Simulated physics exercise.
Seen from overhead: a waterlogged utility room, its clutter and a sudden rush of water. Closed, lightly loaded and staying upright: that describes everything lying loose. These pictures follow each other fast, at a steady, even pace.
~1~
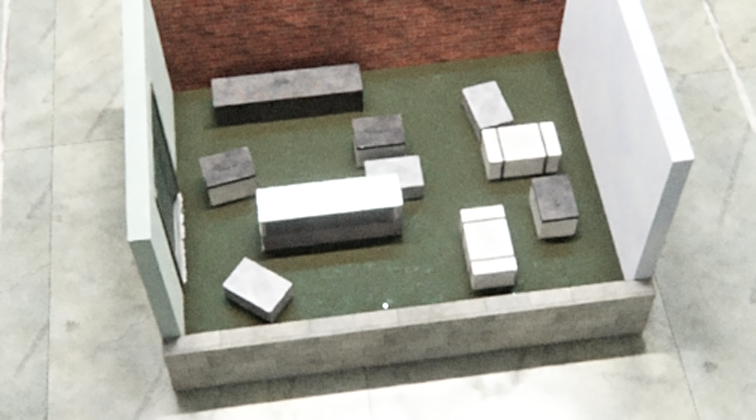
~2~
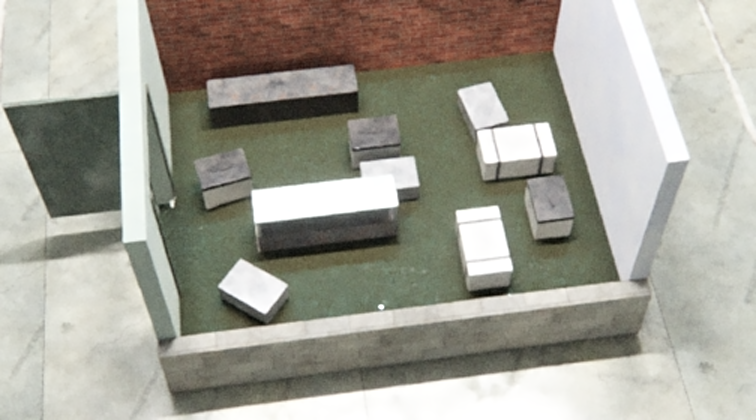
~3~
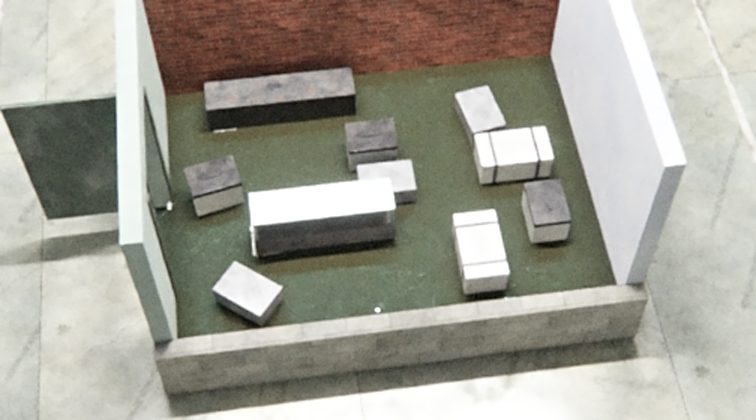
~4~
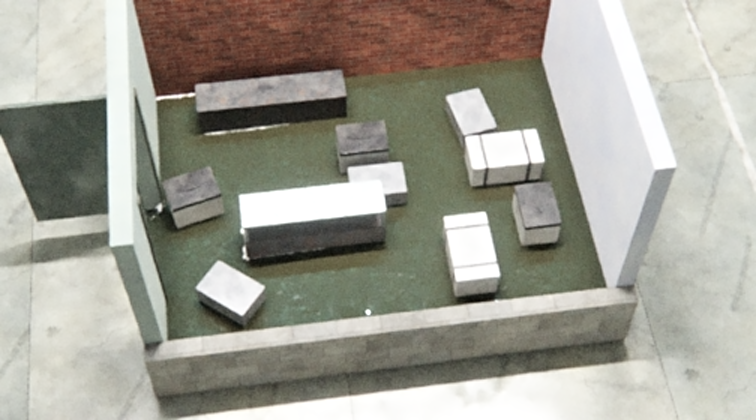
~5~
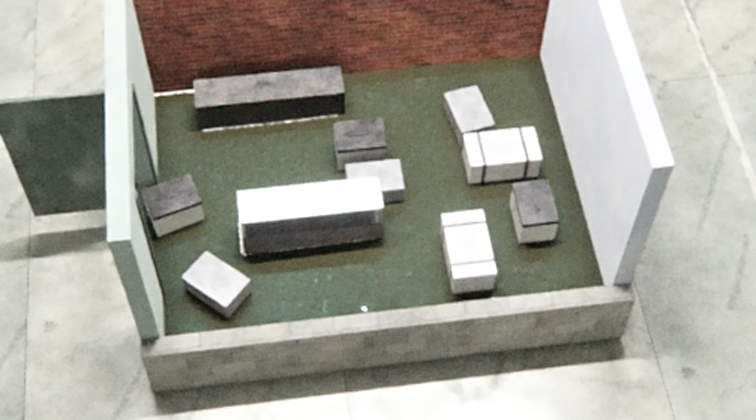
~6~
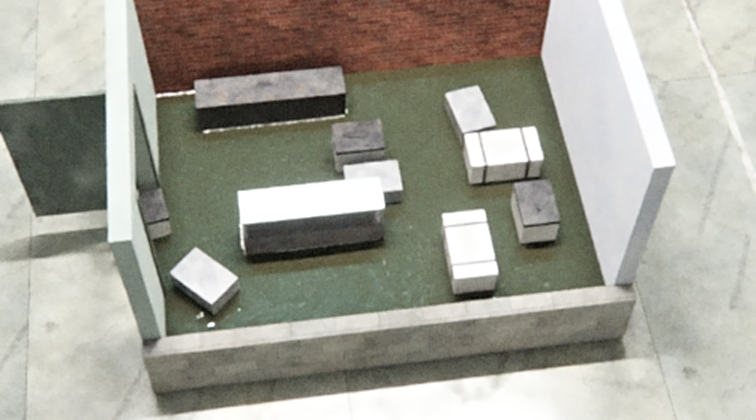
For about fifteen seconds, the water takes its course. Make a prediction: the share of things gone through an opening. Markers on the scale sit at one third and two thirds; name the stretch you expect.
The stretch between one and two thirds.
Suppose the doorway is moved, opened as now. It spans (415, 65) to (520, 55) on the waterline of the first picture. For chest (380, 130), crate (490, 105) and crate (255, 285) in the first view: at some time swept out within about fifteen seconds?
First flushed away, then flushed away, then held back.
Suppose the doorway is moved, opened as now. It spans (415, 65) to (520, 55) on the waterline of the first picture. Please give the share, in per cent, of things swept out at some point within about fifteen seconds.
Roughly 80 in a hundred.
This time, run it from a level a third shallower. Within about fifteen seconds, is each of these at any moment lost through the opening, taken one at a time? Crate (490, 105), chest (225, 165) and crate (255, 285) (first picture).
The first one never leaves, the middle one exits, the final one exits.
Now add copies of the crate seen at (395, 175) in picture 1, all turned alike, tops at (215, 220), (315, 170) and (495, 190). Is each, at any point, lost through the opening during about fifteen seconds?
Well, taking each in turn, that's lost to the flow, lost to the flow and finally never removed.
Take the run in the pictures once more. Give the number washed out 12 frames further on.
I make it 2.
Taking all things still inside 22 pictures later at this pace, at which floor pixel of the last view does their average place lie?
Estimate: Close to (421, 220) px.
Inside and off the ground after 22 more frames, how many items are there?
The answer is 4.
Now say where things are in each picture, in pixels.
In the first frame, a chest at (227, 166) floats; a crate at (257, 285) floats; 0 of 8 have shifted.
In the second frame, a chest at (222, 168), afloat; a crate at (253, 286), afloat; 0 of 8 have shifted.
In the third frame, a chest at (213, 175) floats, close to its start; a crate at (247, 288) floats; 1 of 8 have shifted.
In the fourth frame, a chest at (191, 188) floats, close to its start; a crate at (230, 288), afloat, close to its start; 2 of 8 have shifted.
In the fifth frame, a chest at (171, 196) floats, a stride from its start; a crate at (216, 279), afloat, close to its start; 2 of 8 have shifted.
In the sixth frame, a chest at (139, 209), afloat, a stride from its start; a crate at (204, 275), afloat, a stride from its start; 2 of 8 have shifted.
A moment on, 1 of 8 are out; 7 afloat.
Next, 2 of 8 are out; 6 afloat.
Later, 4 of 8 are out; 4 afloat.
In the end, 4 of 8 are out; 4 afloat.
